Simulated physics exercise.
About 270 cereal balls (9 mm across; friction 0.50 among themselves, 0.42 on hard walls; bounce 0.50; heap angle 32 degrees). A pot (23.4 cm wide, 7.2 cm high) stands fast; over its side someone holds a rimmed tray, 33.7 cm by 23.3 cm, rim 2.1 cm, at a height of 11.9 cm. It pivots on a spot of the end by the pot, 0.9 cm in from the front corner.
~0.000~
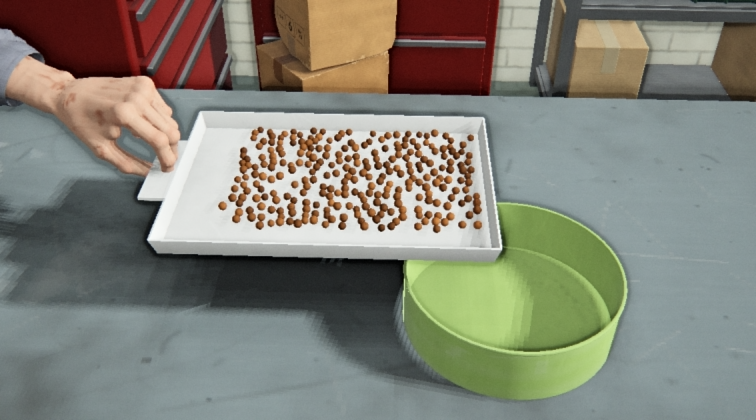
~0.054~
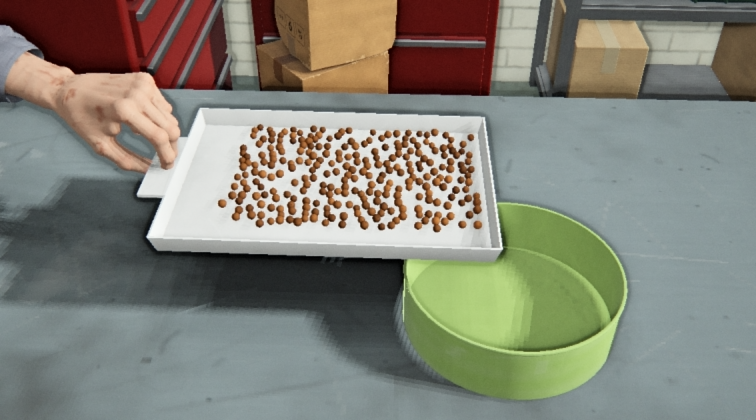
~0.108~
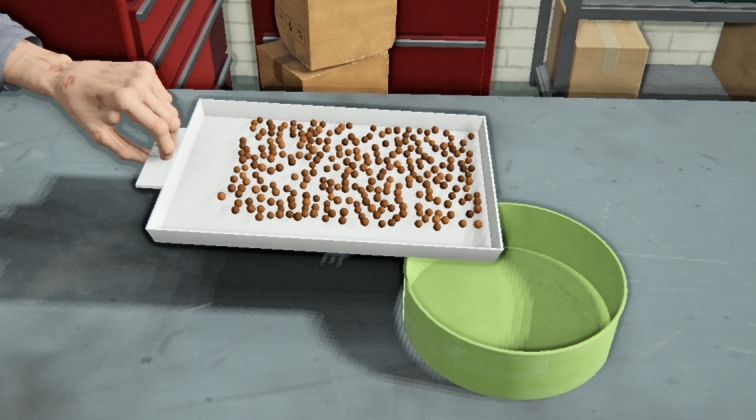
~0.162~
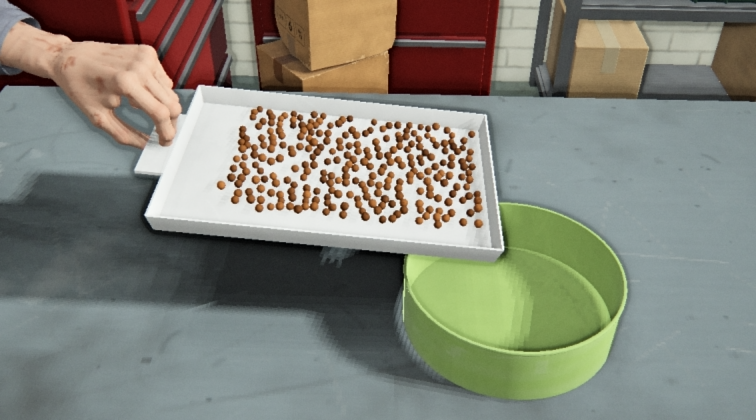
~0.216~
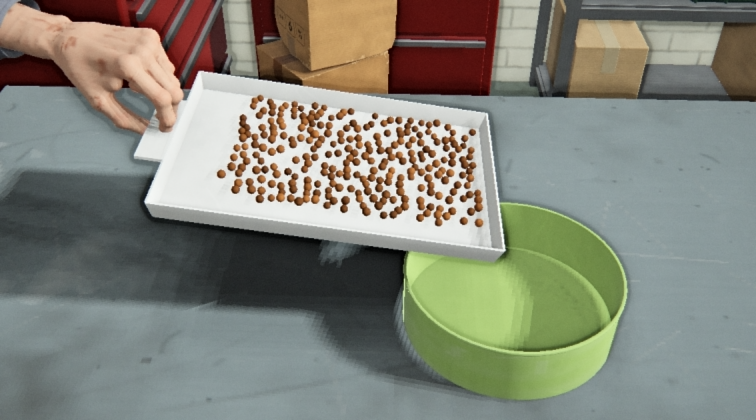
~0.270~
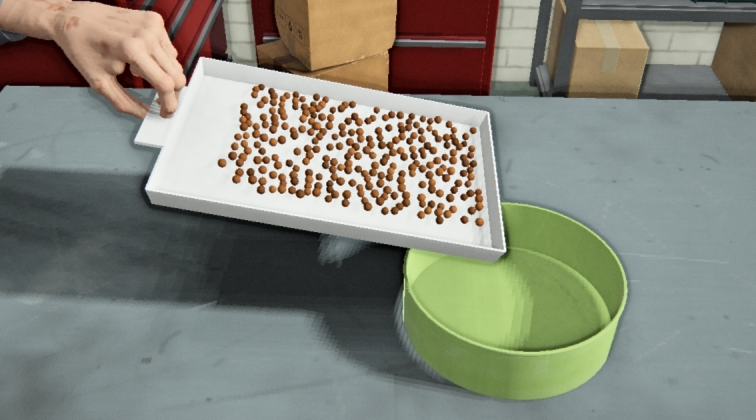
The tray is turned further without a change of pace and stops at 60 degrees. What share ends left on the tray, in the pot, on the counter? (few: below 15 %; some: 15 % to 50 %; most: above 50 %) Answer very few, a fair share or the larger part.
Tray: The larger part, pot: Very few, counter: Very few.
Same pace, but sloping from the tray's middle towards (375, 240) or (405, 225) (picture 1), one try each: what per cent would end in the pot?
Some 5 and 5 per cent.
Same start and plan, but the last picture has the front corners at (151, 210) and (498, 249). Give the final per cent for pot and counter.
Pot 5, counter 0.
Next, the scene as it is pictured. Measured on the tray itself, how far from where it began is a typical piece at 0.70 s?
Some 9 cm.
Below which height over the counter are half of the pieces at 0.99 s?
Some 18 cm.
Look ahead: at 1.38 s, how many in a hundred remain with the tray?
Roughly 95 per cent.
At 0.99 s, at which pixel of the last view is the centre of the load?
Near (478, 163).
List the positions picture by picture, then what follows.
The first picture shows tray tilt 0 degrees, front corners at (154, 237) and (496, 246); middle of the pieces at (348, 177); pot at (514, 270).
The second picture shows tray tilt 1 degrees, front corners at (154, 234) and (496, 246); middle of the pieces at (348, 175).
The third picture shows tray tilt 3 degrees, front corners at (153, 225) and (497, 246); middle of the pieces at (348, 171).
The fourth picture shows tray tilt 6 degrees, front corners at (152, 213) and (498, 246), lowest corner right front; middle of the pieces at (349, 165).
The fifth picture shows tray tilt 8 degrees, front corners at (152, 200) and (499, 246), lowest corner right front; middle of the pieces at (350, 158).
The sixth picture shows tray tilt 11 degrees, front corners at (153, 186) and (500, 247), lowest corner right front; middle of the pieces at (351, 152); pot at (514, 270). The tray's pace is about 55 degrees a second.
After 0.70 s, tilt 35 degrees; the tray holds 100 %, the pot 0 %.
Then, at 0.99 s, tilt 50 degrees; the tray holds 100 %, the pot 0 %.
Then, at 1.38 s, tilt 60 degrees; the tray holds 95 %, the pot 5 %.
In the end, at 1.9 s, tray 95 %, pot 5 %, counter 0 %.
